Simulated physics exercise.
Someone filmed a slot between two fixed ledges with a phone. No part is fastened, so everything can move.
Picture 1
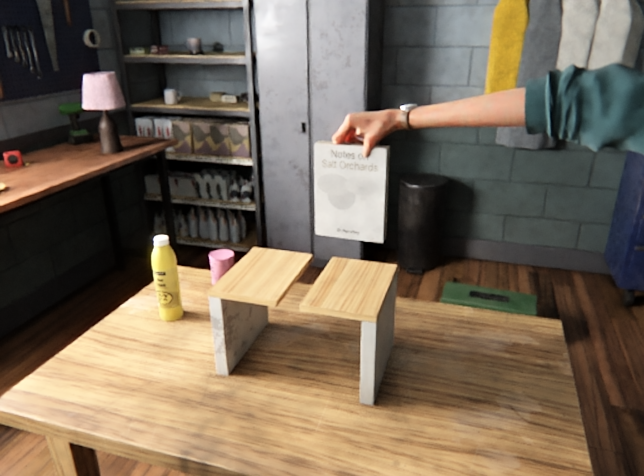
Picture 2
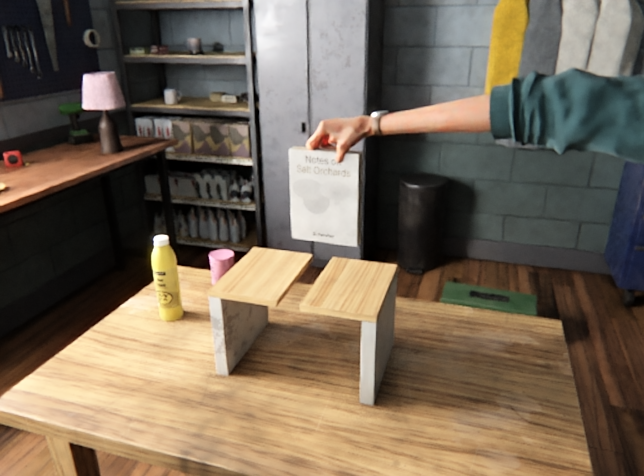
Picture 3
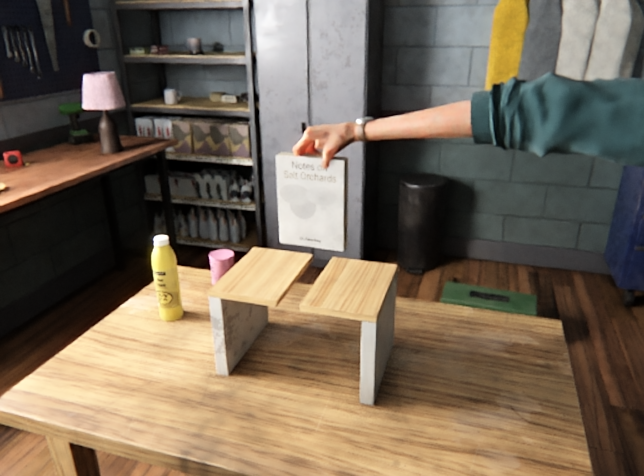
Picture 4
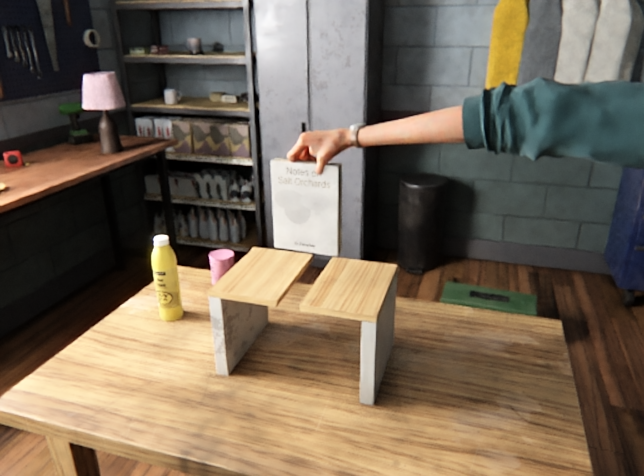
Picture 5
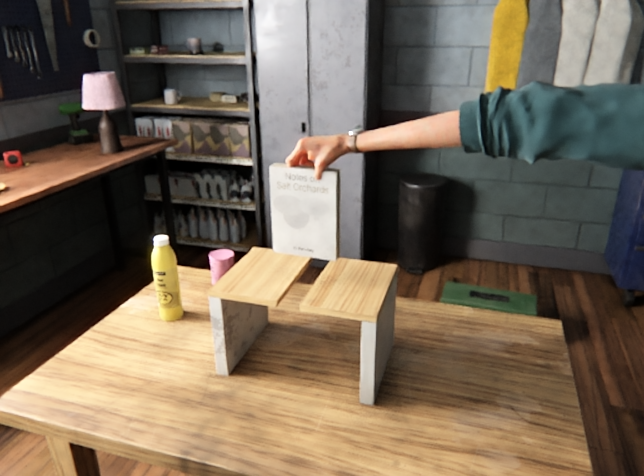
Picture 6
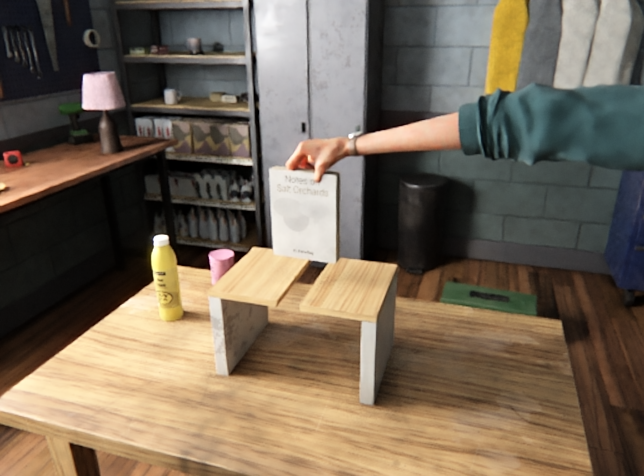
To begin with, a hand in a teal sleeve holds a white book upright above a wooden table, where two wood-topped supports stand beside a yellow bottle and a pink cup. The hand carries the book left, then lowers it slightly, still gripping it near the gap between the boards.
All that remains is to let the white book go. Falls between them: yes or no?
No.
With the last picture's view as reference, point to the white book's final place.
Looks like it settles somewhere around (306, 237).
Then, 0.20 s on from there, white book shifted a little near (306, 236).
Then, 0.30 s on from there, white book resting near (305, 235).
In the end, moved from the start, white book; the other 2 unmoved. At the end, from the last picture's camera, white book near (306, 237). The book lodges.
